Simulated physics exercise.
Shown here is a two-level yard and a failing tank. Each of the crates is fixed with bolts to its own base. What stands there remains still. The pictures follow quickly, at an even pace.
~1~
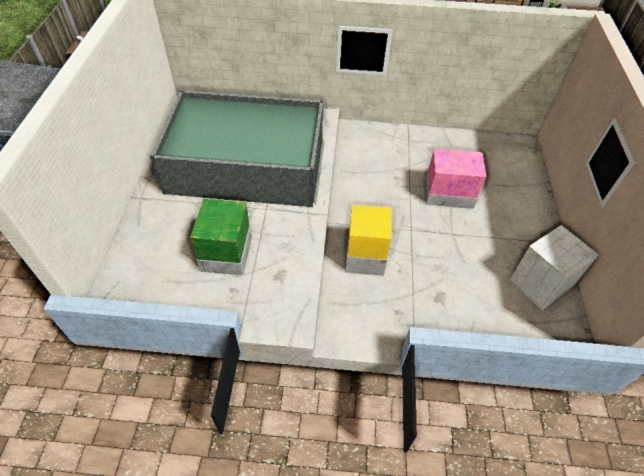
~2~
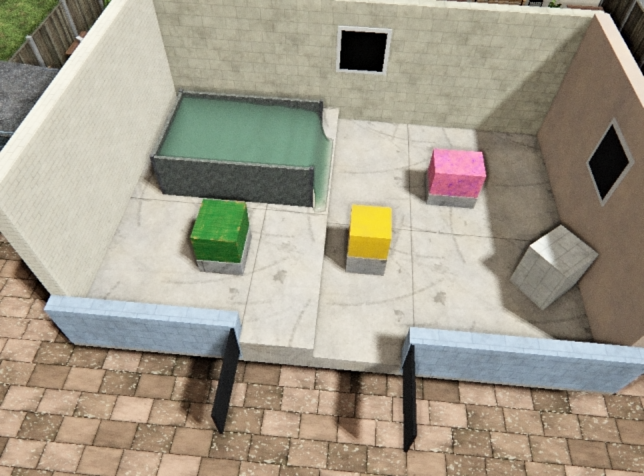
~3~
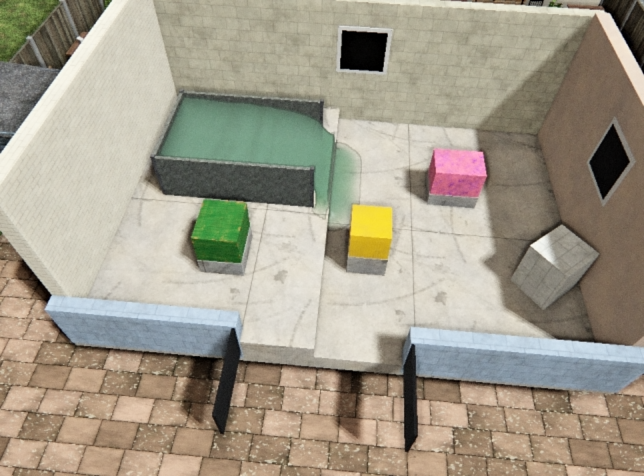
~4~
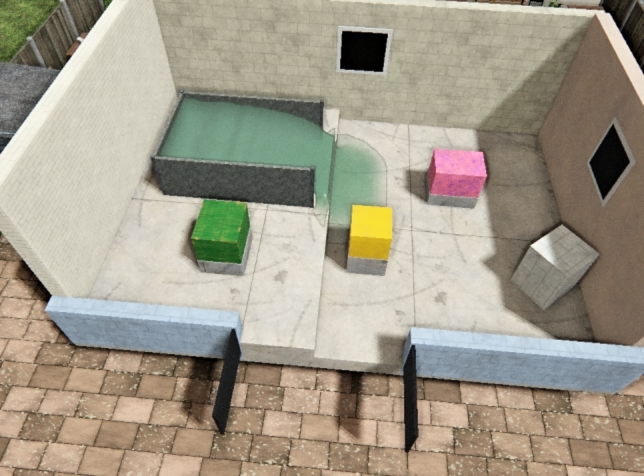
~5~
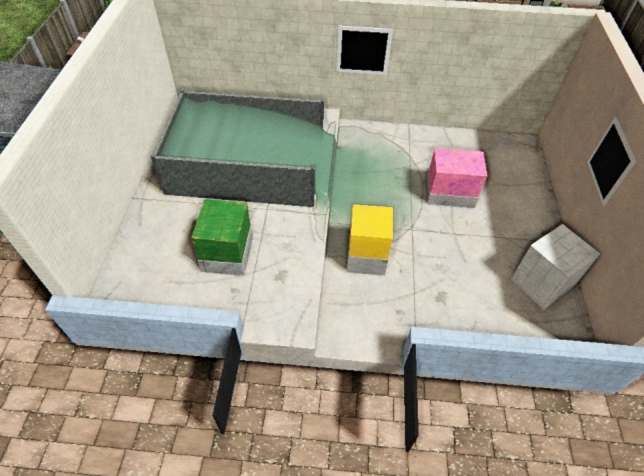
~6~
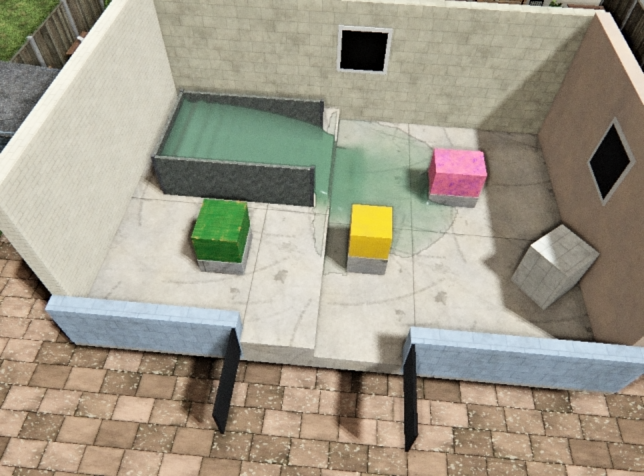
Greenish water burst out of the right end of a dark tank in a walled yard, then spread rightward across the pale floor in a widening pool, reaching around the yellow and pink blocks.
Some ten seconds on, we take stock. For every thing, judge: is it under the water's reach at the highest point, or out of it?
At the end, the pink crate has water on it afterwards; the green crate has no water on it afterwards; the yellow crate has no water on it afterwards.
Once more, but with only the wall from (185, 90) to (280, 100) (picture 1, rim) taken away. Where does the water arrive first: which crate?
My pick is the crate marked pink.
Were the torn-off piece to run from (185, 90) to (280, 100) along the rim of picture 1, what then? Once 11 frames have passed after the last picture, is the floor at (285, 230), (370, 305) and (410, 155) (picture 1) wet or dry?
One by one, they turn out not soaked, not soaked and drenched.
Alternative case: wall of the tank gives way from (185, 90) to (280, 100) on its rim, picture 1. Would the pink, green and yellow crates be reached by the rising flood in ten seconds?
As I see it, pink is not reached, green is not reached and yellow is not reached.
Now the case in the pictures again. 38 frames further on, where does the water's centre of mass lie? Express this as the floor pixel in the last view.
At roughly (434, 228).
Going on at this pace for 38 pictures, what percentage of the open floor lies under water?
Some 65 per cent.
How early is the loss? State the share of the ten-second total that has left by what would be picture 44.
It comes to around 25 per cent.
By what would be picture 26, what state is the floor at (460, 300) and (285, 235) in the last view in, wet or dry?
Result, in sequence: Waterlogged; unwetted.
A moment on, water covers 40 % of the floor; the pink crate water round its plinth, the green crate not reached, the yellow crate water round its plinth.
Next, water covers 50 % of the floor; the pink crate water round its plinth, the green crate not reached, the yellow crate water round its plinth.
Then, water covers 55 % of the floor; the pink crate water round its plinth, the green crate not reached, the yellow crate water round its plinth.
Later, water covers 65 % of the floor; the pink crate water round its plinth, the green crate not reached, the yellow crate water round its plinth.
In the end, water covers 65 % of the floor; the pink crate was topped, the green crate stayed above the water, the yellow crate stayed above the water.
